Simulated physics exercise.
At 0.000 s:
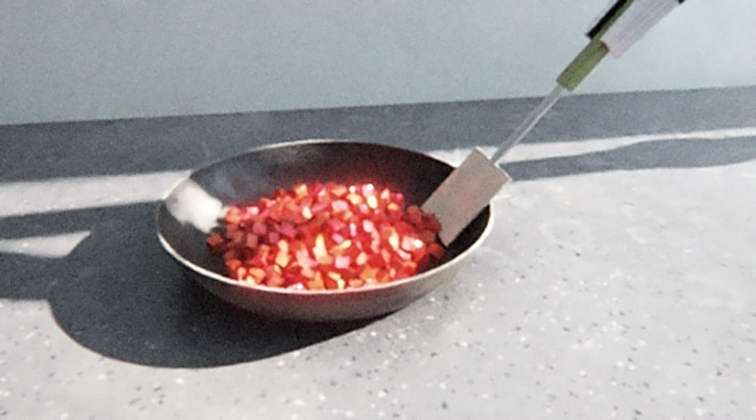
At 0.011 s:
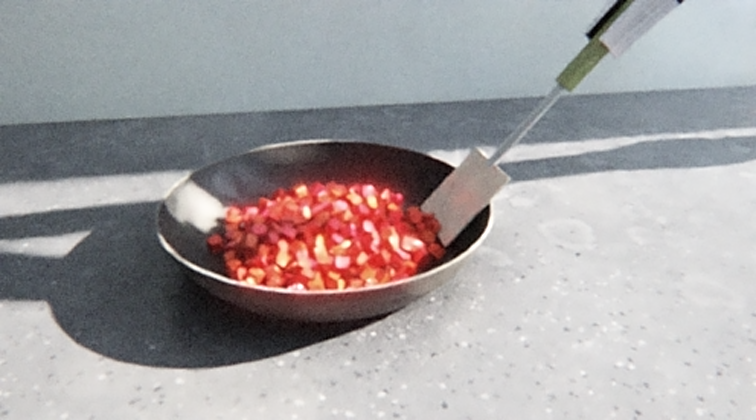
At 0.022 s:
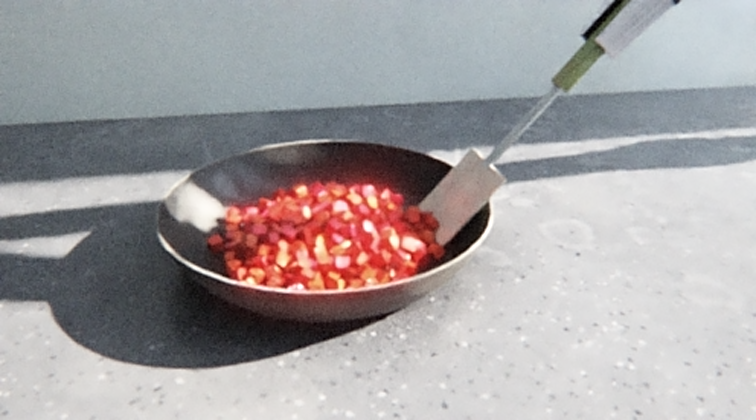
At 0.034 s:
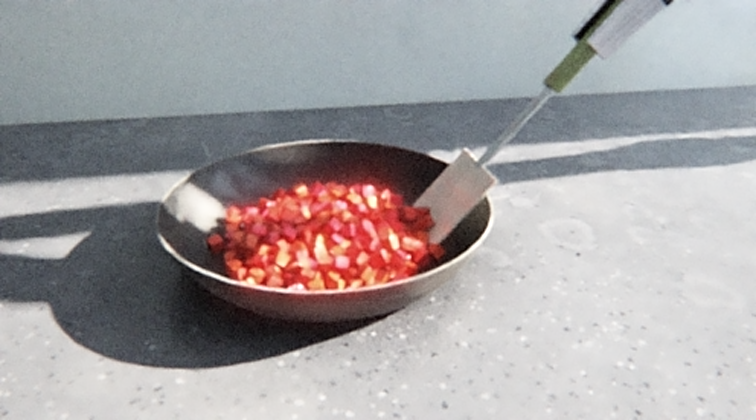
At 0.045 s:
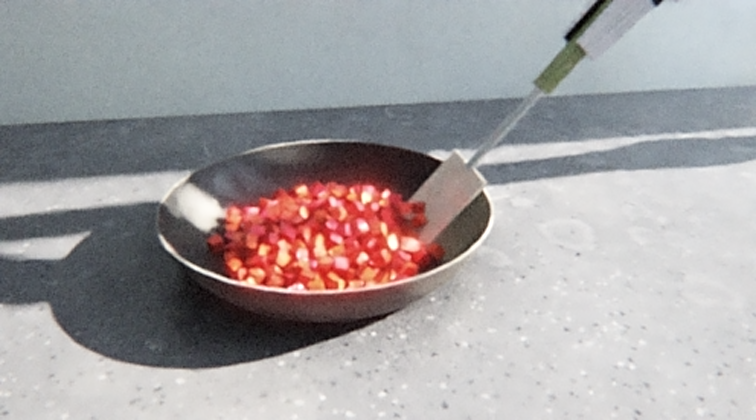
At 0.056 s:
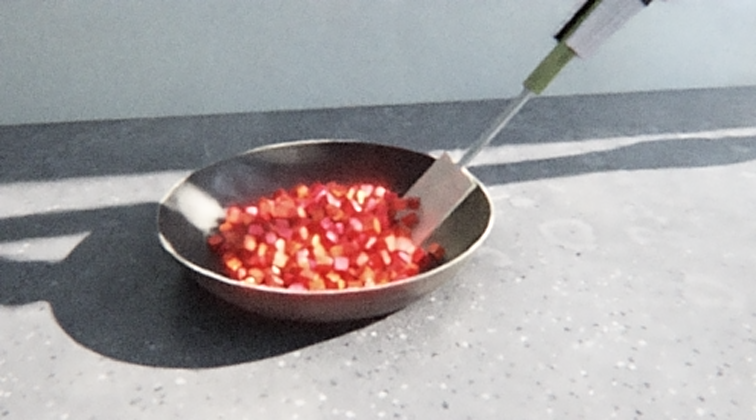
A robot arm slides a paddle slightly left through red diced vegetables in a frying pan.
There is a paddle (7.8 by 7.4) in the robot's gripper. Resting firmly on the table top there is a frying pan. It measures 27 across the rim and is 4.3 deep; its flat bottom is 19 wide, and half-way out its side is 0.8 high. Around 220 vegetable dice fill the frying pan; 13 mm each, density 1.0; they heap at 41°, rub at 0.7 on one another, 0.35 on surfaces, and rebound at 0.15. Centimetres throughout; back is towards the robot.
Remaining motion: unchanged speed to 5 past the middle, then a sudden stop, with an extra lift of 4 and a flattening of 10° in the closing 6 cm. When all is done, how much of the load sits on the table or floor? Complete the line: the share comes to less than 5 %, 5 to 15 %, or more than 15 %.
The share comes to less than 5 %.
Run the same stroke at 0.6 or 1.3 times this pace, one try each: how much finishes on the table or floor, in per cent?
Roughly 0 percent for the first try, 10 percent for the second.
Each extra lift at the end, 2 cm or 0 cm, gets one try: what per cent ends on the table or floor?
First try around 0 percent, second try around 0 percent.
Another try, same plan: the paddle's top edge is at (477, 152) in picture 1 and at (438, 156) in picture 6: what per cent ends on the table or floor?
Some 5 per cent.
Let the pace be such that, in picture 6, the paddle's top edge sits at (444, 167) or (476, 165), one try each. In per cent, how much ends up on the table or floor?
That comes to about 10 and about 0 percent, in that order.
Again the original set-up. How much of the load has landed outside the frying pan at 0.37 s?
It works out to about 0 in a hundred.
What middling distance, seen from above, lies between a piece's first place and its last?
Somewhere about 4 centimetres, I'd say.
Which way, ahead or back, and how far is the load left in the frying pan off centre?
Forward offset: Roughly 5.0 cm.
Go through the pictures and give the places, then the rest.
The paddle top edge at (493, 162), sloping 49°; upper third of the load around (326, 227), from x 215 to 435, top at y 185; 215 in the frying pan, in the first picture.
The paddle top edge at (492, 162), sloping 49°; upper third of the load around (326, 227), from x 215 to 435, top at y 185, in the second picture.
The paddle top edge at (489, 163), sloping 49°; upper third of the load around (333, 225), from x 215 to 435, top at y 185, in the third picture.
The paddle top edge at (481, 164), sloping 49°; upper third of the load around (333, 223), from x 215 to 435, top at y 185, in the fourth picture.
The paddle top edge at (471, 165), sloping 49°; upper third of the load around (333, 223), from x 215 to 435, top at y 185, in the fifth picture.
The paddle top edge at (460, 166), sloping 49°; upper third of the load around (327, 221), from x 215 to 435, top at y 185; 215 in the frying pan, in the sixth picture.
After 0.10 s, sloping 49°, highest piece 4 above the table; 215 in the frying pan.
After 0.15 s, sloping 45°, highest piece 5 above the table; 215 in the frying pan.
After 0.37 s, sloping 39°, highest piece 5 above the table; 213 in the frying pan, 2 on the table or floor.
After 1.42 s, sloping 39°, highest piece 5 above the table; 213 in the frying pan, 2 on the table or floor.
In the end, 213 in the frying pan, 2 on the table or floor. That is 1 % on the table or floor.
